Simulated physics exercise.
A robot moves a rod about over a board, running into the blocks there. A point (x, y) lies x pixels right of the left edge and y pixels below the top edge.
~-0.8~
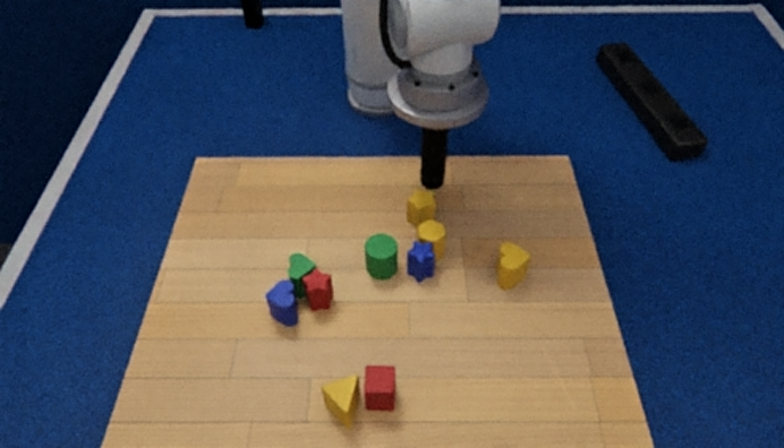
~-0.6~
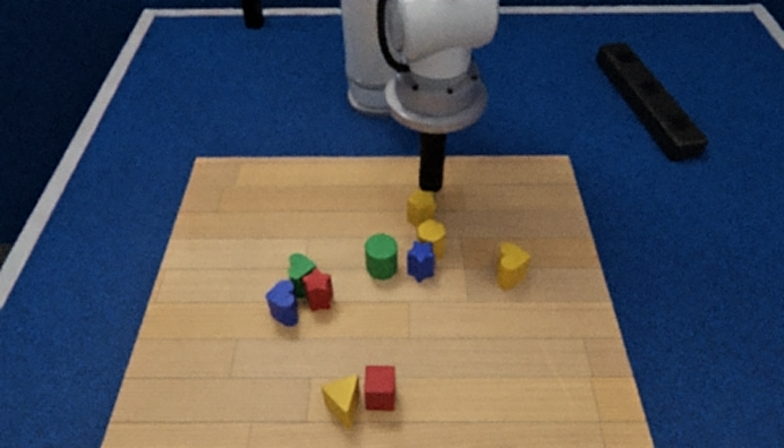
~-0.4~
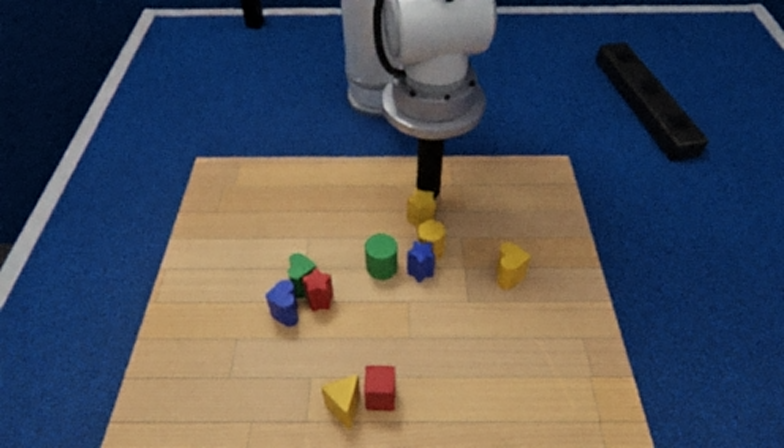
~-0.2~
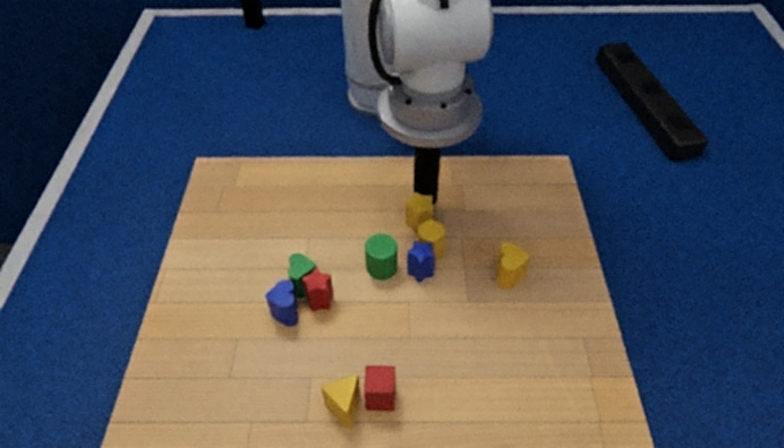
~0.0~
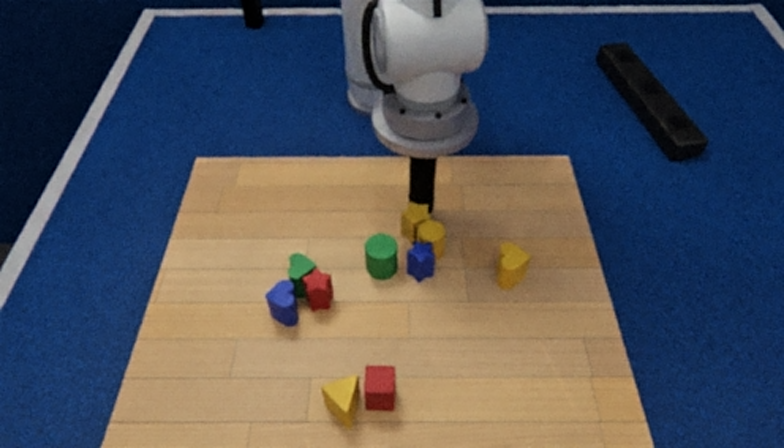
On a wooden board, a robot arm moves its black rod toward the viewer, nudging a yellow star among scattered coloured blocks.
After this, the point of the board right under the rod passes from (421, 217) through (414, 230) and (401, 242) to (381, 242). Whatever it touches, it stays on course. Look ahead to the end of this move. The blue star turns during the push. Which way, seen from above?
From overhead, the rotation is clockwise.
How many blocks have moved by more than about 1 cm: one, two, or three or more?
Here I'd predict at least three blocks moving more than 1 cm.
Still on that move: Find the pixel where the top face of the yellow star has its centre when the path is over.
My estimate: (408, 238).
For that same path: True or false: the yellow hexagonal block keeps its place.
That is false.
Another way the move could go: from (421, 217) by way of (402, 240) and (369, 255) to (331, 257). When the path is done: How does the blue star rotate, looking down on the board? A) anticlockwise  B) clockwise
The correct letter is B.
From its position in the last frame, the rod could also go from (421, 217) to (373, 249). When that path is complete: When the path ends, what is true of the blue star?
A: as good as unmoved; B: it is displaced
A
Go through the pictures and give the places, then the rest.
Rod's lower end at (432, 182); green disc at (381, 246); yellow star at (422, 198); blue star at (422, 250); yellow hexagonal block at (432, 230), in the first frame.
Rod at (431, 186); blocks still, in the second frame.
Rod at (428, 191); blocks still, in the third frame.
Rod at (425, 199); yellow star at (421, 202), in the fourth frame.
Rod at (421, 208); green disc at (381, 246); yellow star at (416, 212); blue star at (422, 250); yellow hexagonal block at (432, 230), in the fifth frame.
What follows on the original path. Halfway along, rod at (409, 229); yellow star at (410, 235), turned 15° anticlockwise; blue star at (421, 261), turned 35° clockwise; yellow hexagonal block at (437, 246), turned 40° anticlockwise.
At the end, rod at (380, 234); green disc at (379, 249); yellow star at (408, 238), turned 35° anticlockwise; blue star at (421, 261), turned 35° clockwise; yellow hexagonal block at (438, 247), turned 45° anticlockwise.
